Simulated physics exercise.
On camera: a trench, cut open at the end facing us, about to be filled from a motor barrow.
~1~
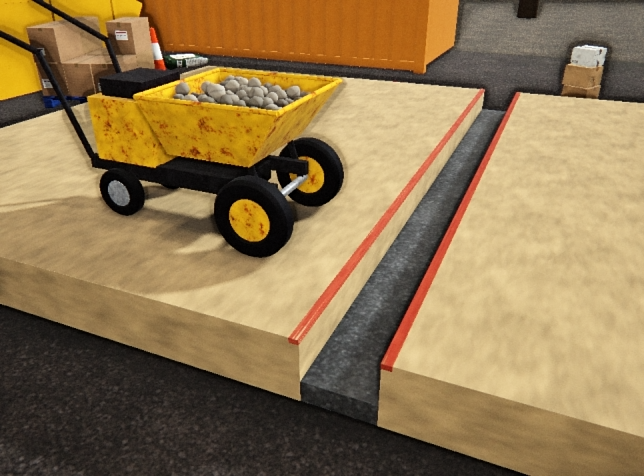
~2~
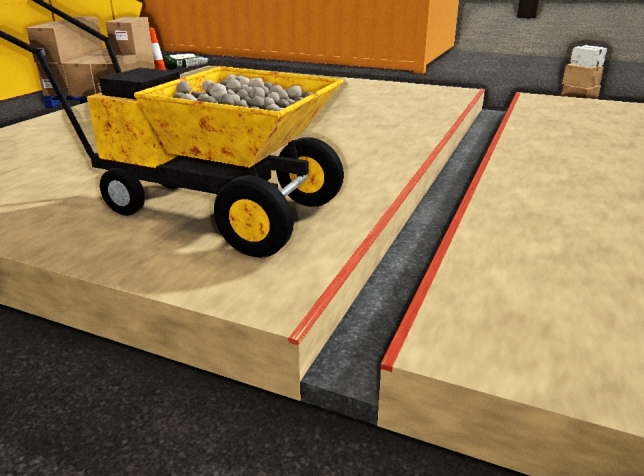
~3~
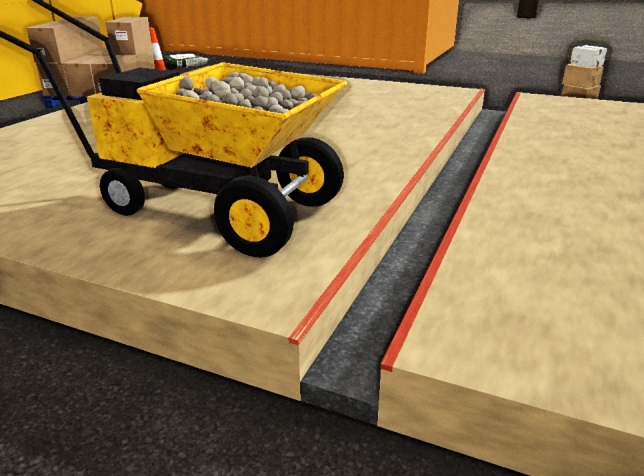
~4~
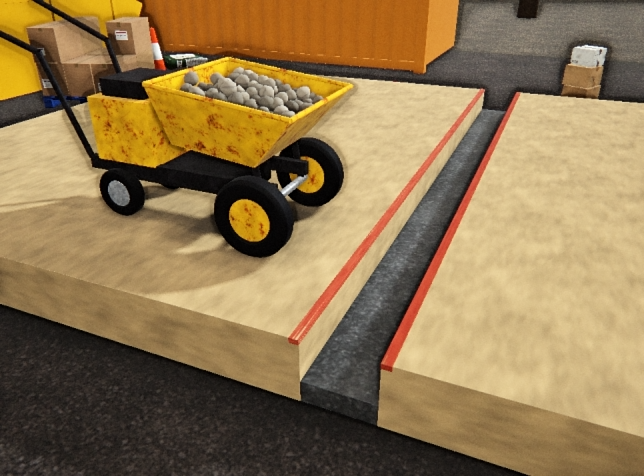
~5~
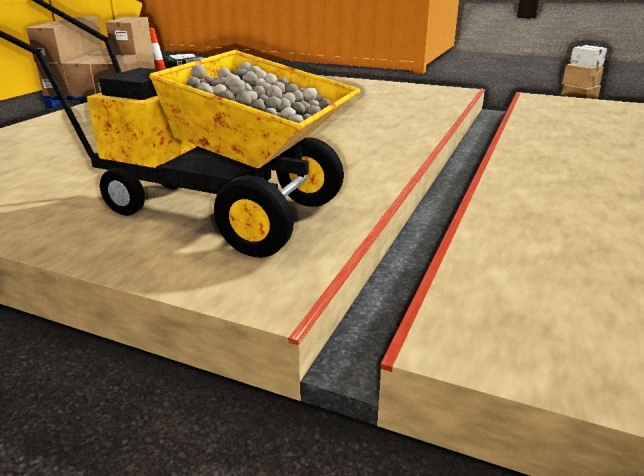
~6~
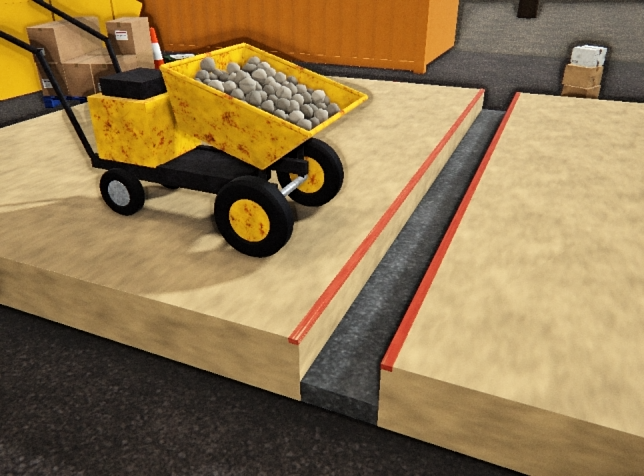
At the start, a yellow motor barrow loaded with grey pebbles stands on a pale slab, its skip level, left of a red-edged trench. The skip then begins to tilt forward, slightly at first, its rear rising. By the end it is clearly tipped toward the right, while the wheels stay put.
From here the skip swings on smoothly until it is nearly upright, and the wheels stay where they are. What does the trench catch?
In the trench: The larger part.
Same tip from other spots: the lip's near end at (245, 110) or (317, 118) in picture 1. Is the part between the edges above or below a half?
First the larger part, then under half.
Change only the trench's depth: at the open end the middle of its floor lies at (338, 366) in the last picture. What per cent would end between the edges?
Near 60 %.
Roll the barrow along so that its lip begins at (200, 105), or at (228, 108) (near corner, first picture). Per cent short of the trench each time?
First some 40, then 20 per cent.
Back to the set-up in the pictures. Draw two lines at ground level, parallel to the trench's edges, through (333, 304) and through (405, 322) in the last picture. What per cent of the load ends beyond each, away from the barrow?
About 100 and 20 per cent.
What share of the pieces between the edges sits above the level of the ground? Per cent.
Some 5 per cent.
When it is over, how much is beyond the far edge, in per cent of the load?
It comes to 20 per cent or so.
Shortly afterwards, skip tipped steeply; the whole lot in the skip.
Next, skip tipped right over; the bulk in the skip; near a quarter in or heaped over the trench; only a few beyond it; a little falling.
Some moments later, skip tipped right over; a little in the skip; near two thirds in or heaped over the trench; near a quarter beyond it.
In the end, skip tipped right over; the bulk in or heaped over the trench; near a quarter beyond it.
